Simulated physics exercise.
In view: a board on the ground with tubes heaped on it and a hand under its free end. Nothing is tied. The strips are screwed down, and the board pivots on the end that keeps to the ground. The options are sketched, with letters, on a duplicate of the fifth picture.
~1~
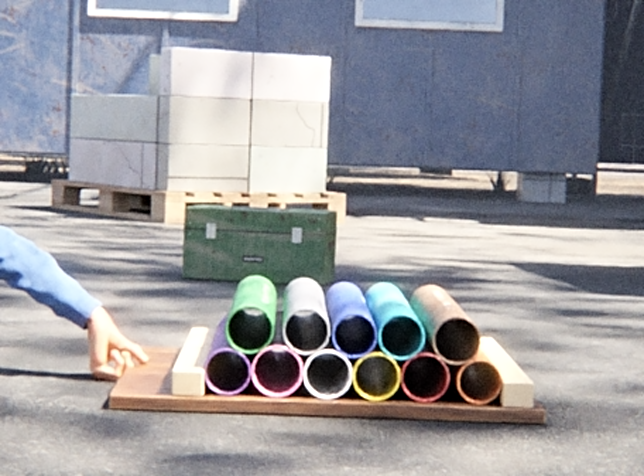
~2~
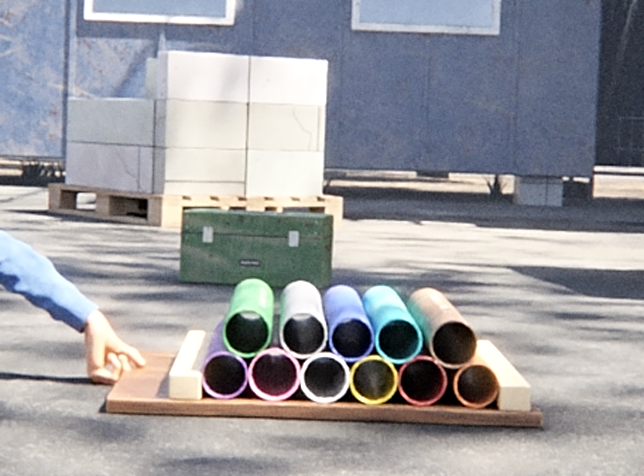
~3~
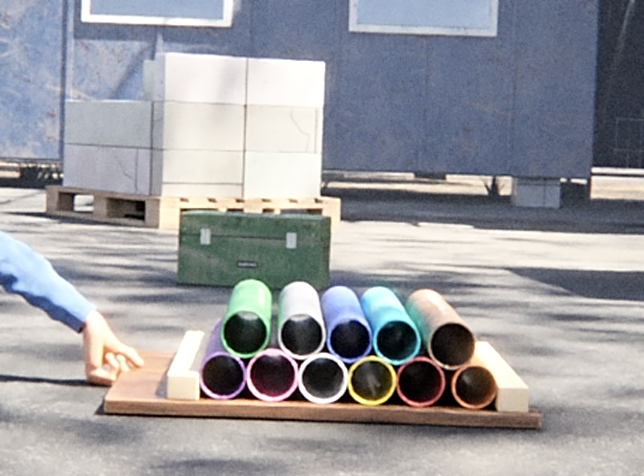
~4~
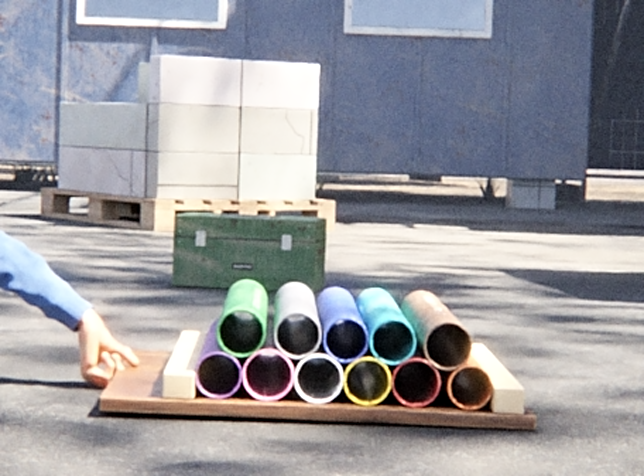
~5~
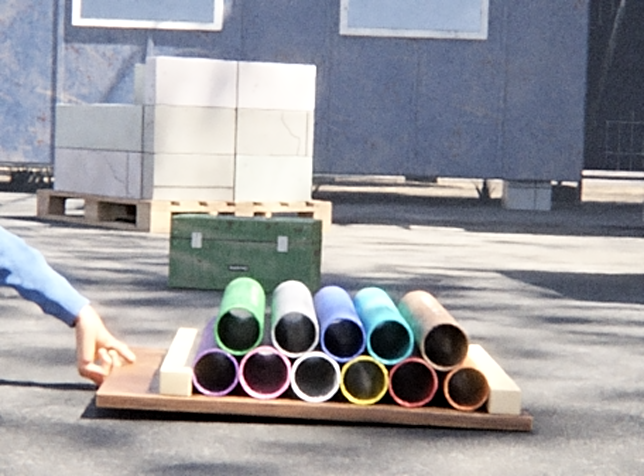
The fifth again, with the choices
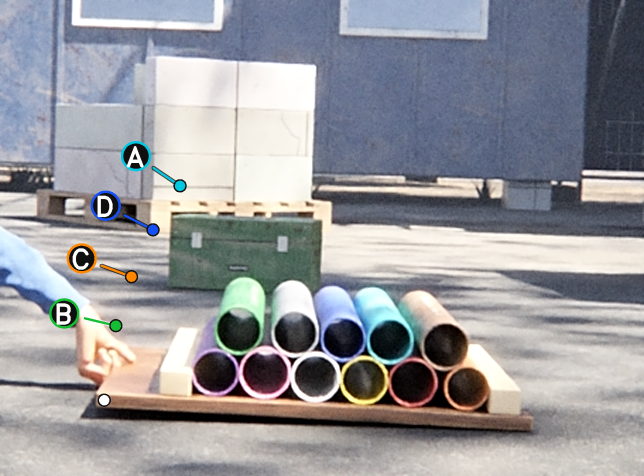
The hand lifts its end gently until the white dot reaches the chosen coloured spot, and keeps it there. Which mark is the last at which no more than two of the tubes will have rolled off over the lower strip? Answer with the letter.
Lift it to D and no more.
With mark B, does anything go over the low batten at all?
No.
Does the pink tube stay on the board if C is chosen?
Yes, with C.
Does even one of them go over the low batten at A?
Yes, at A.
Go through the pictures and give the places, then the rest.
The first picture shows orange tube (480, 381); blue tube (354, 336); brown tube (457, 341).
The second picture shows brown tube (454, 344); green tube (247, 333).
The third picture shows board (319, 374); purple tube (223, 376); green tube (245, 333); white tube (323, 378).
The fourth picture shows board (315, 375); purple tube (219, 375); pink tube (268, 375).
The fifth picture shows board (312, 373); purple tube (216, 372); pink tube (265, 373).
On the marked copy, A at (180, 186); B at (116, 325); C at (131, 277); D at (153, 230); the white dot at (104, 400).
With D. Early on, board at 16°.
Further on, board at 25°.
At the end, board at 25°, one over the low batten (brown).
As for the rest, A four over the low batten (blue, brown, turquoise, grey); B none over the low batten; C none over the low batten.
